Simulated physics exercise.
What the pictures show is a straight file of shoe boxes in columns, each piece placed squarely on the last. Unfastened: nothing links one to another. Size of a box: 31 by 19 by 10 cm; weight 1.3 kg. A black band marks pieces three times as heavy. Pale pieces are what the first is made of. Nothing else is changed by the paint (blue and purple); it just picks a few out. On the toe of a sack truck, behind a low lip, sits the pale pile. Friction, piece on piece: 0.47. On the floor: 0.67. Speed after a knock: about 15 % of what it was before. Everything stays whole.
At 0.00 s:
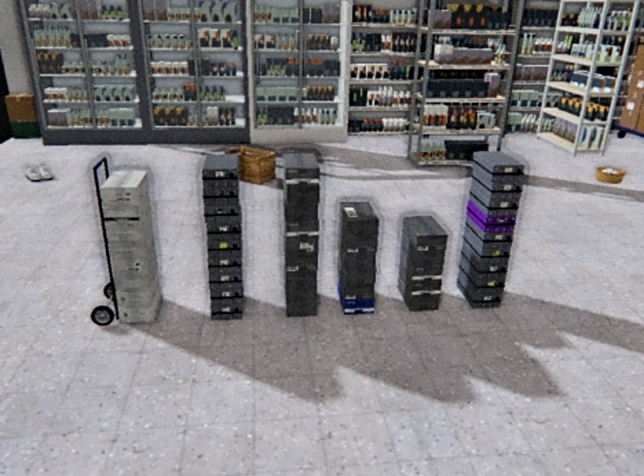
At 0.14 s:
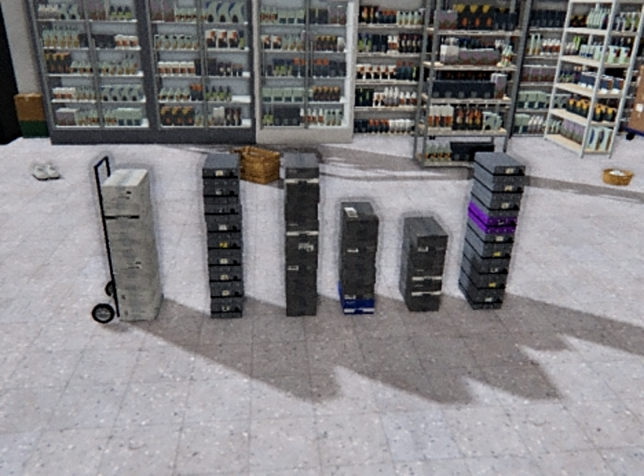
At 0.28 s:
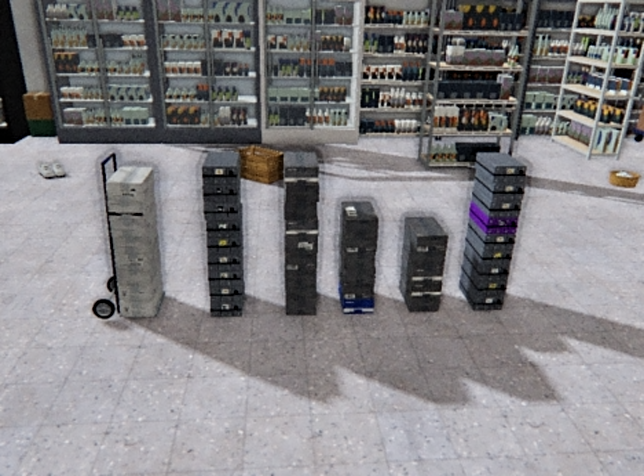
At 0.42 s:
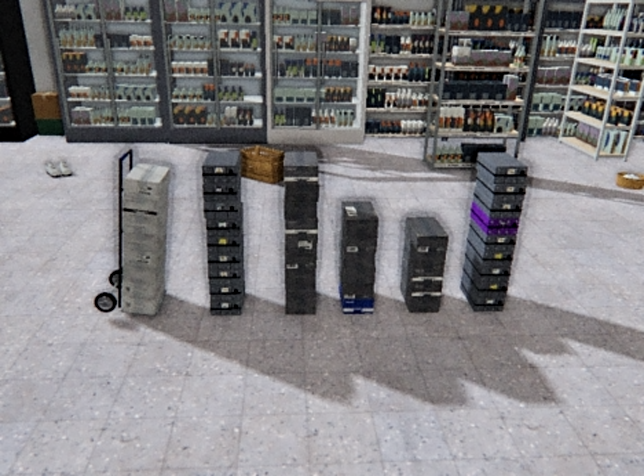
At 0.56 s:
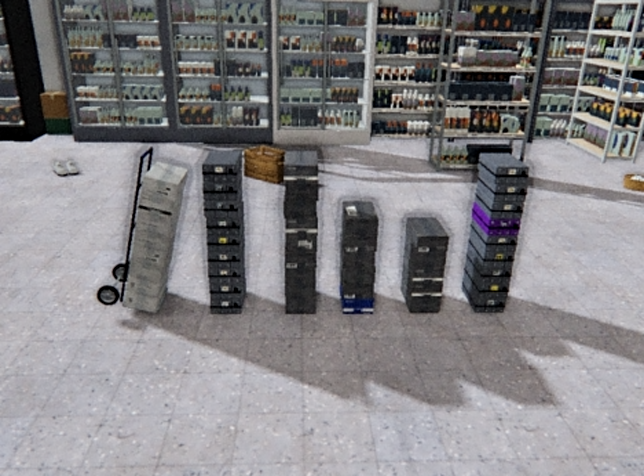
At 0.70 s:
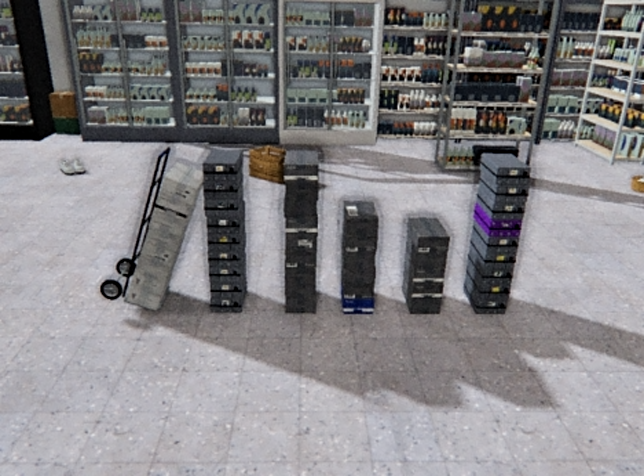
To begin with, a hand truck holding a pale stack of boxes stands upright at the left of a row of dark stacks, one with a purple box. The truck then tilts gradually to the right, the pale stack leaning with it toward the neighbouring stack, while the dark stacks stay still.
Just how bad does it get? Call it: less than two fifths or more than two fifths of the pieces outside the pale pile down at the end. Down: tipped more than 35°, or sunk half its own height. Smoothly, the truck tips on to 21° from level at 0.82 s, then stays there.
Less than two fifths.
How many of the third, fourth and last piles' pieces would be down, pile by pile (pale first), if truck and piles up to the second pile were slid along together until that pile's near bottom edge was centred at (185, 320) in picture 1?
Third 0, fourth 0, last 0.
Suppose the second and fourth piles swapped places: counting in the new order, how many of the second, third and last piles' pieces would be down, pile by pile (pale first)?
After the swap, the second pile would have 5 down, the third 0 and the last 0.
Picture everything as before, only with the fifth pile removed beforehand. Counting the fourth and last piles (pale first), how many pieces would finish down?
The fourth pile would have 0 down and the last pile 0.
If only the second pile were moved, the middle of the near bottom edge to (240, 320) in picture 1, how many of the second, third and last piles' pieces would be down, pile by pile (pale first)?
Pile tally - second: 0, third: 0, last: 0.
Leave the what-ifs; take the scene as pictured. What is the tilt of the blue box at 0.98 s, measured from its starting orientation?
Around 0° from its start.
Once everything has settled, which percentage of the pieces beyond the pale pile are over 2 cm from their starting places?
The share is 0 %.
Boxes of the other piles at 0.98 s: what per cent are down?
0 %.
After 0.76 s, 0 of the pale pile down; none of the 38 other boxes down.
After 0.98 s, 0 of the pale pile down; none of the 38 other boxes down, 1 disturbed.
In the end (1.9 s), 0 of the pale pile down; none of the 38 other boxes down, 1 disturbed; purple box unmoved; blue box unmoved. That is 0 per cent. From the last view, middles, purple box near (497, 219), blue box near (357, 294).
